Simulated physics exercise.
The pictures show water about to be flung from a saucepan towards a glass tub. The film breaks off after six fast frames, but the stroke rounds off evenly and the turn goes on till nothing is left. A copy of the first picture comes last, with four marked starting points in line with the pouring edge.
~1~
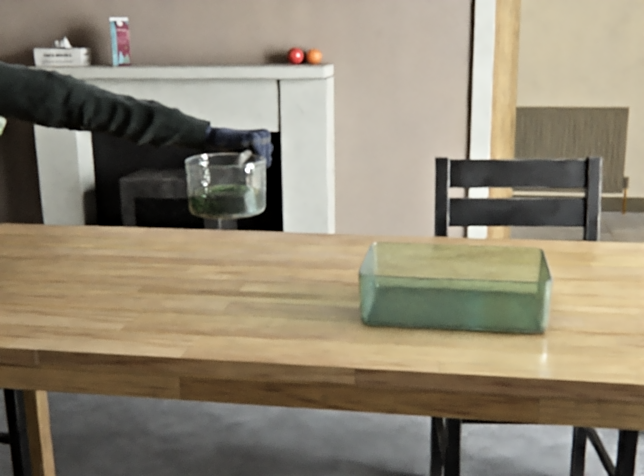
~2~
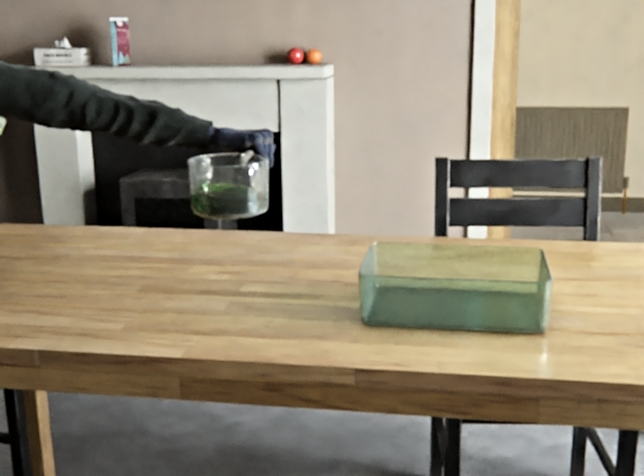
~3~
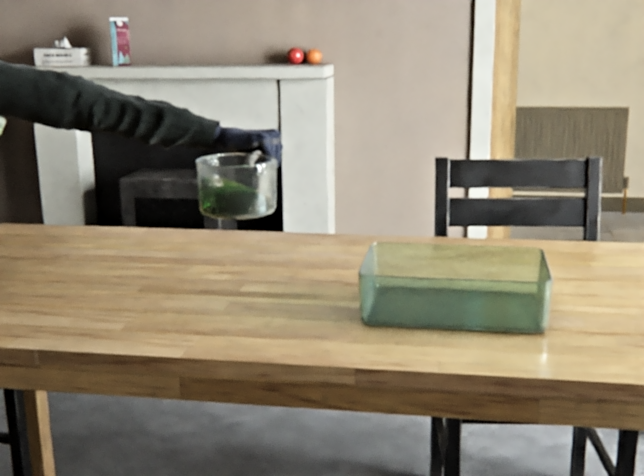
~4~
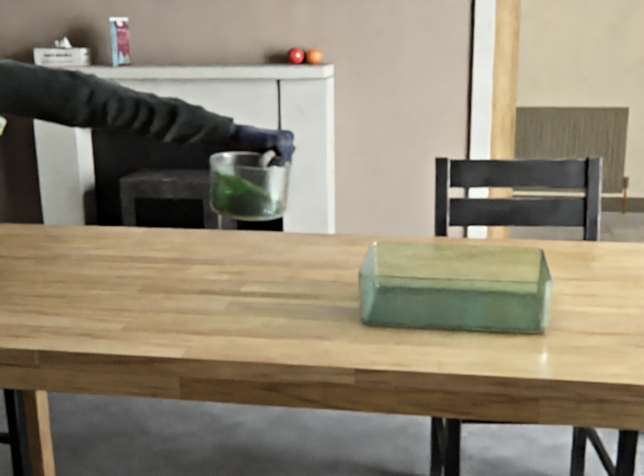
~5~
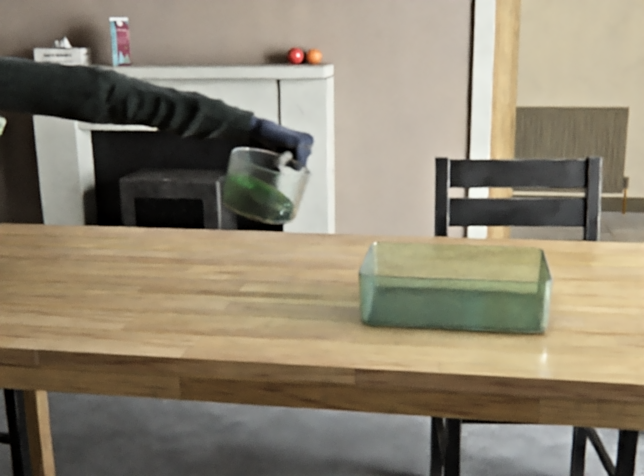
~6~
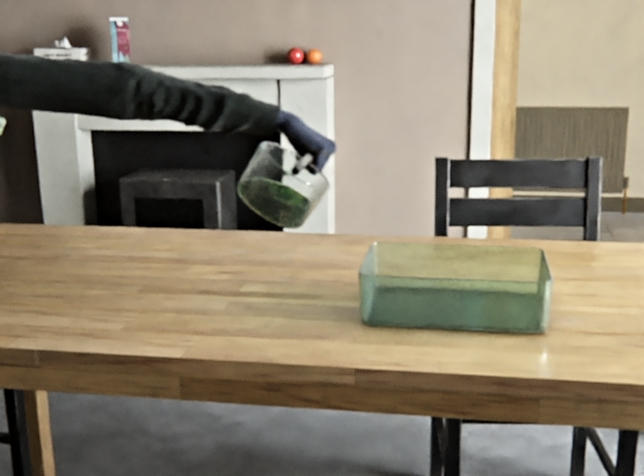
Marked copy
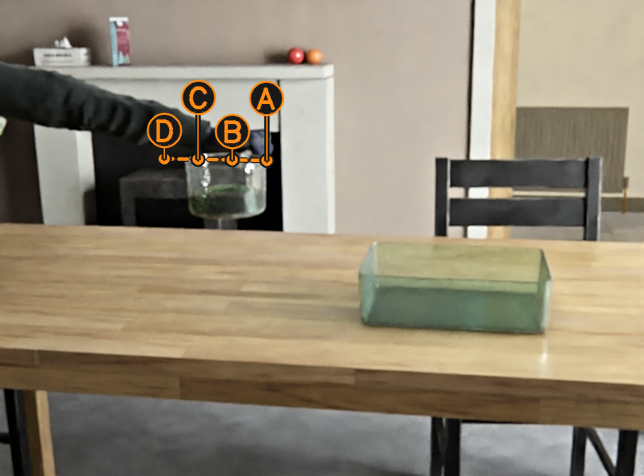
A gloved hand moves a clear pot of green liquid rightward over a table, tilting it.
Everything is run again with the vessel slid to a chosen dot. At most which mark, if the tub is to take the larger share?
The limit is B.
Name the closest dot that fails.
C.
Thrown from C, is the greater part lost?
Yes.
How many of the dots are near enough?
Two of the four.
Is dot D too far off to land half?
Yes, it does.
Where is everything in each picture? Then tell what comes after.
Upright, lip at (262, 160); tub from (361, 323) to (547, 332); nothing has left yet, in the first picture.
Upright, lip at (265, 160); nothing has left yet, in the second picture.
Upright, lip at (273, 160); nothing has left yet, in the third picture.
Tipped about 6°, lip at (289, 164); nothing has left yet, in the fourth picture.
Tipped about 17°, lip at (308, 173); nothing has left yet, in the fifth picture.
Tipped about 33°, lip at (328, 186); nothing has left yet, in the sixth picture.
In orange, A at (266, 160); B at (232, 159); C at (198, 159); D at (164, 158).
For dot A, about 83 % lands in the tub, 6 % falls short and 11 % goes beside or beyond.
For dot B, about 71 % lands in the tub, 20 % falls short and 9 % goes beside or beyond.
For dot C, about 19 % lands in the tub, 77 % falls short and 3 % goes beside or beyond.
For dot D, about 0 % lands in the tub, 98 % falls short.
